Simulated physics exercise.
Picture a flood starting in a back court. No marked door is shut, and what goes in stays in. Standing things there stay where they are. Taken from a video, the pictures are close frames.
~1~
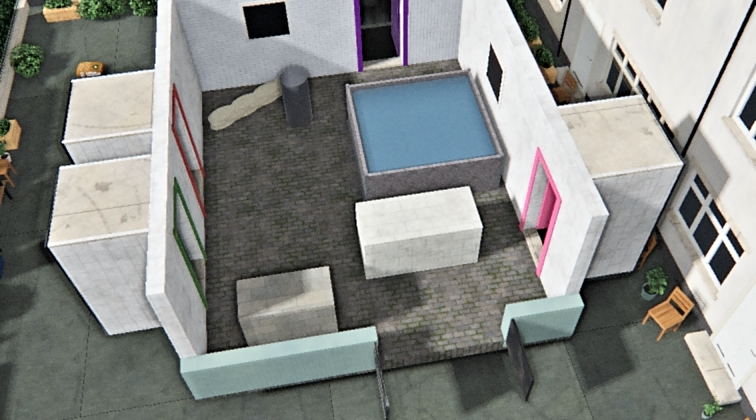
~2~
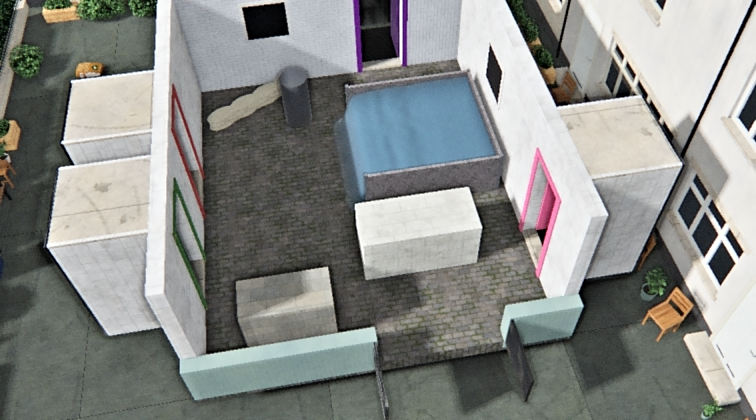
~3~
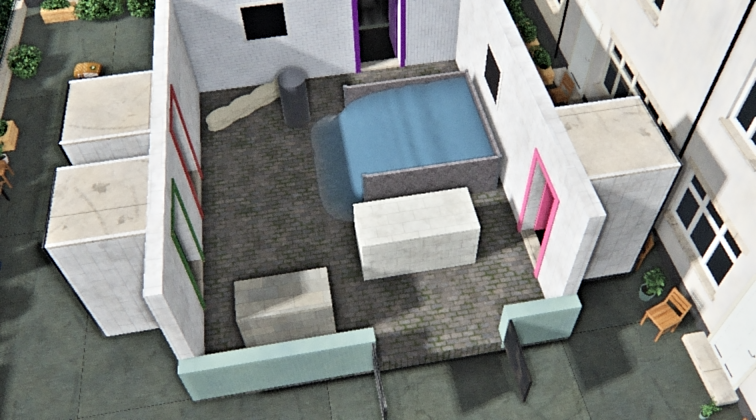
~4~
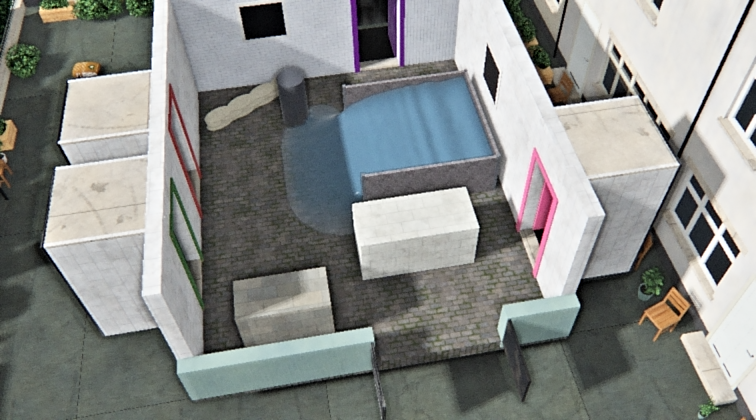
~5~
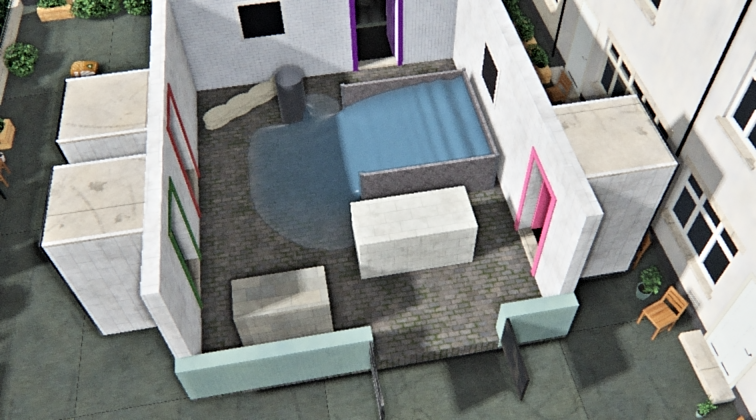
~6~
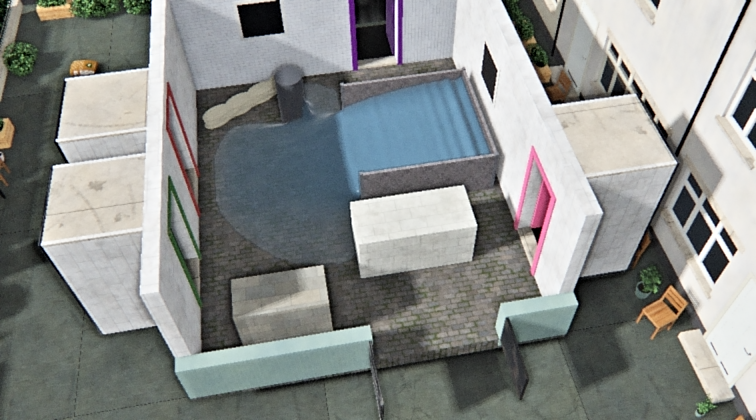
A walled courtyard held a raised tank of still blue water until its left side opened, and the water poured out and spread leftward across the dark brick paving in a widening, rounded sheet.
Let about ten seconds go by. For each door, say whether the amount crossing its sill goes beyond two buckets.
Door by door: Pink door - beyond two buckets, purple door - beyond two buckets, red door - beyond two buckets, green door - beyond two buckets.
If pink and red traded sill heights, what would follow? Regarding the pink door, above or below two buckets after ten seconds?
Result, pink door: Ends up below.
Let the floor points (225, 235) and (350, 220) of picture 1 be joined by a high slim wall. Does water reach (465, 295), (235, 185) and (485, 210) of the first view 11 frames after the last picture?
Taking the points in turn, they are high and dry, inundated and high and dry.
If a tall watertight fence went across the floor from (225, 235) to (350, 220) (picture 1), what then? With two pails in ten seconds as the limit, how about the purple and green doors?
Next up, purple gets past it, and green does not reach it.
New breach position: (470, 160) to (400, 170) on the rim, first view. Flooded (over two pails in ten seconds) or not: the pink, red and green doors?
So pink crosses the limit, red remains below the limit and green crosses the limit.
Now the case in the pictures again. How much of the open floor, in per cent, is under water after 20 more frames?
Roughly 70 percent, I reckon.
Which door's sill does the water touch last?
Result: The pink-painted one.
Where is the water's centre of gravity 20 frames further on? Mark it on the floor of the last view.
Centre of mass: Roughly (296, 186).
A moment on, water covers 45 % of the floor; the pink door not reached, the purple door not reached, the red door over two buckets in, the green door wet at the sill, nothing in.
Next, water covers 55 % of the floor; the pink door not reached, the purple door wet at the sill, nothing in, the red door far over two buckets in, the green door over two buckets in.
Then, water covers 70 % of the floor; the pink door not reached, the purple door wet at the sill, nothing in, the red door far over two buckets in, the green door far over two buckets in.
Later, water covers 95 % of the floor; the pink door over two buckets in, the purple door under two buckets in, the red door far over two buckets in, the green door far over two buckets in.
In the end, water covers 95 % of the floor; the pink door far over two buckets in, the purple door over two buckets in, the red door far over two buckets in, the green door far over two buckets in.
